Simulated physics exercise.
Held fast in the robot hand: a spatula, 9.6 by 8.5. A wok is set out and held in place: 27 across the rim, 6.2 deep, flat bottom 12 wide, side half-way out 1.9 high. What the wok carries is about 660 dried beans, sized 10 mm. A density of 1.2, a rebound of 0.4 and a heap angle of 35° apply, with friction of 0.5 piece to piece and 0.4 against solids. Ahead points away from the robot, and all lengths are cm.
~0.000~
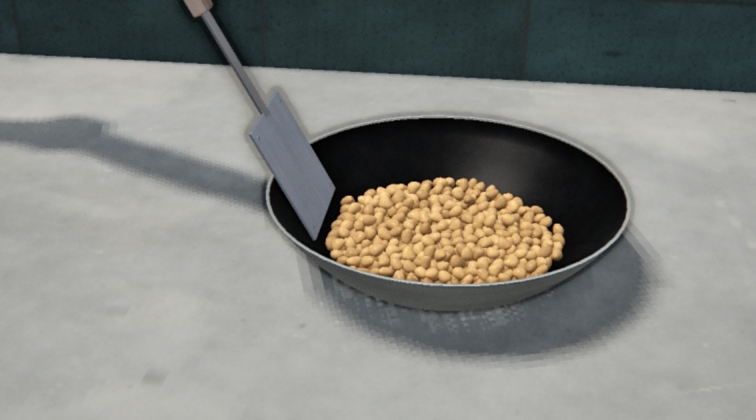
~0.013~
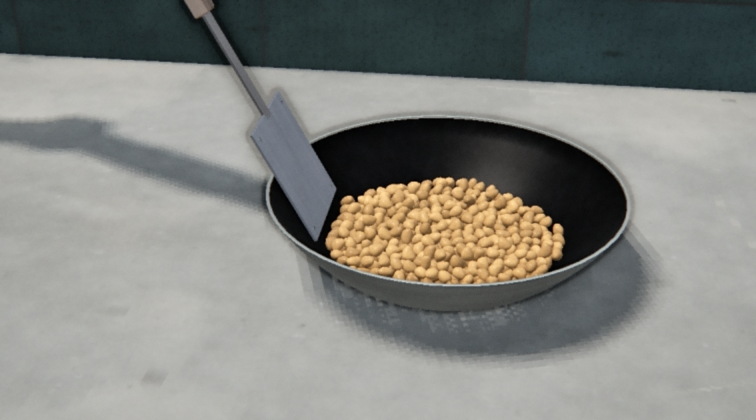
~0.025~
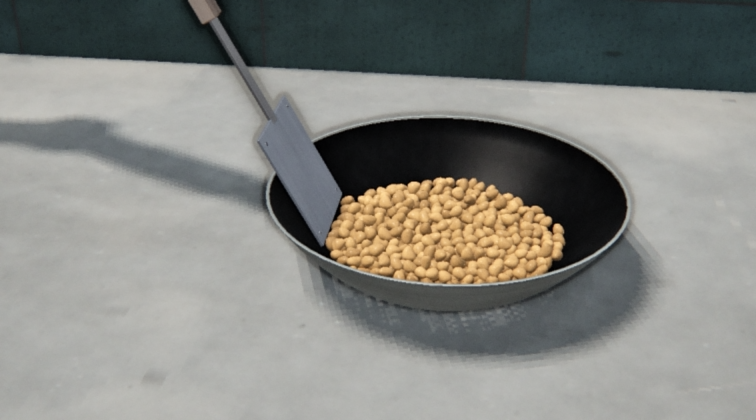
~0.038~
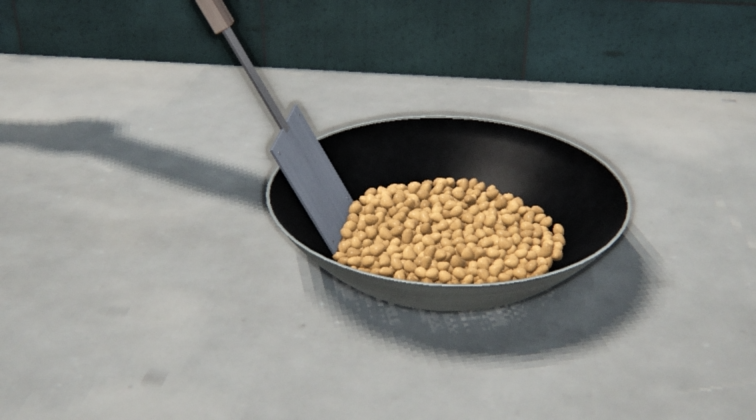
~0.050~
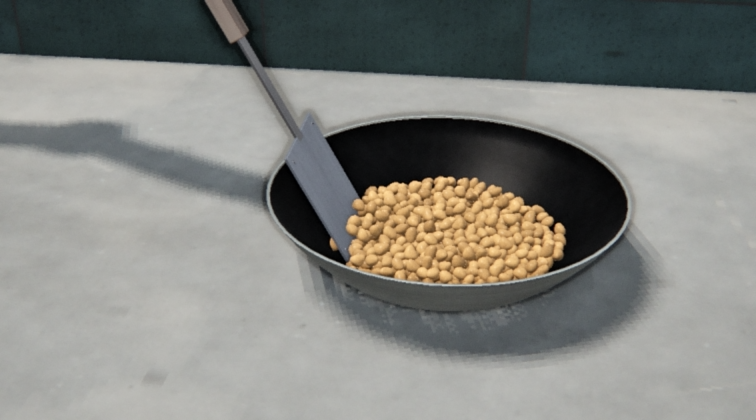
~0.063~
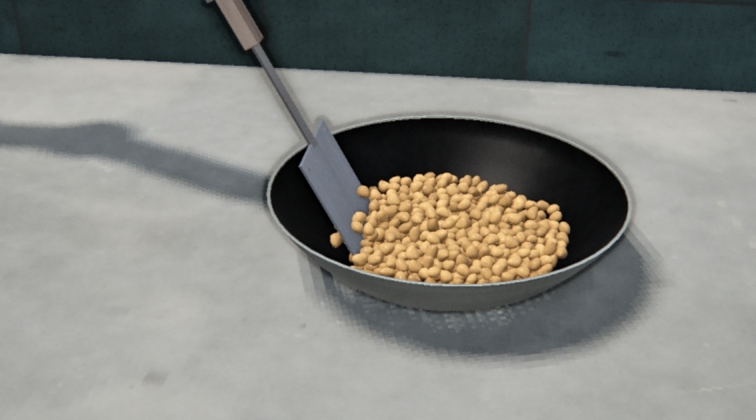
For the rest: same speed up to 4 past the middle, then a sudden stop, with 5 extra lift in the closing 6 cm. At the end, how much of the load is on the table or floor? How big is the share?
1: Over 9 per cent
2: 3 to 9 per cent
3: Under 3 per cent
Under 3 per cent.
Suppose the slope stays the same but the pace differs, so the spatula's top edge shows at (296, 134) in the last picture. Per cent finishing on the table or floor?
Some 0 percent.
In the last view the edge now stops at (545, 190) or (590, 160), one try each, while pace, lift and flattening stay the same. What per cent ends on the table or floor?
10 % and 35 %.
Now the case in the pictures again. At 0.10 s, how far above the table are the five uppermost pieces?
I'd put it close to 7 cm.
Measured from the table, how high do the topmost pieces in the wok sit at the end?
It reaches roughly 7.0 cm.
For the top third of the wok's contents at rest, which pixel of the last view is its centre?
(553, 219).
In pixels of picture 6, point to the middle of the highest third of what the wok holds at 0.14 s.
(509, 221).
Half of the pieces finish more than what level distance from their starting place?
I'd guess close to 4 centimetres.
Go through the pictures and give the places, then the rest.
The first picture shows spatula top edge at (264, 111), sloping 62°; upper third of the load around (444, 231), from x 330 to 560, top at y 185; 656 in the wok.
The second picture shows spatula top edge at (265, 112), sloping 62°; upper third of the load around (444, 231), from x 330 to 560, top at y 185.
The third picture shows spatula top edge at (271, 117), sloping 62°; upper third of the load around (444, 231), from x 330 to 560, top at y 185.
The fourth picture shows spatula top edge at (284, 126), sloping 62°; upper third of the load around (445, 231), from x 335 to 560, top at y 185.
The fifth picture shows spatula top edge at (298, 135), sloping 62°; upper third of the load around (442, 229), from x 335 to 560, top at y 185.
The sixth picture shows spatula top edge at (311, 141), sloping 62°; upper third of the load around (447, 226), from x 335 to 565, top at y 175; 656 in the wok.
By 0.10 s, sloping 62°, highest piece 8 above the table; 656 in the wok.
By 0.14 s, sloping 62°, highest piece 18 above the table; 655 in the wok, 1 on the blade or in flight.
By 0.36 s, sloping 62°, highest piece 46 above the table; 649 in the wok, 2 on the table or floor, 5 on the blade or in flight.
By 1.41 s, sloping 62°, highest piece 6 above the table; 648 in the wok, 8 on the table or floor.
Final count, 648 in the wok, 8 on the table or floor. That is 1 % on the table or floor.
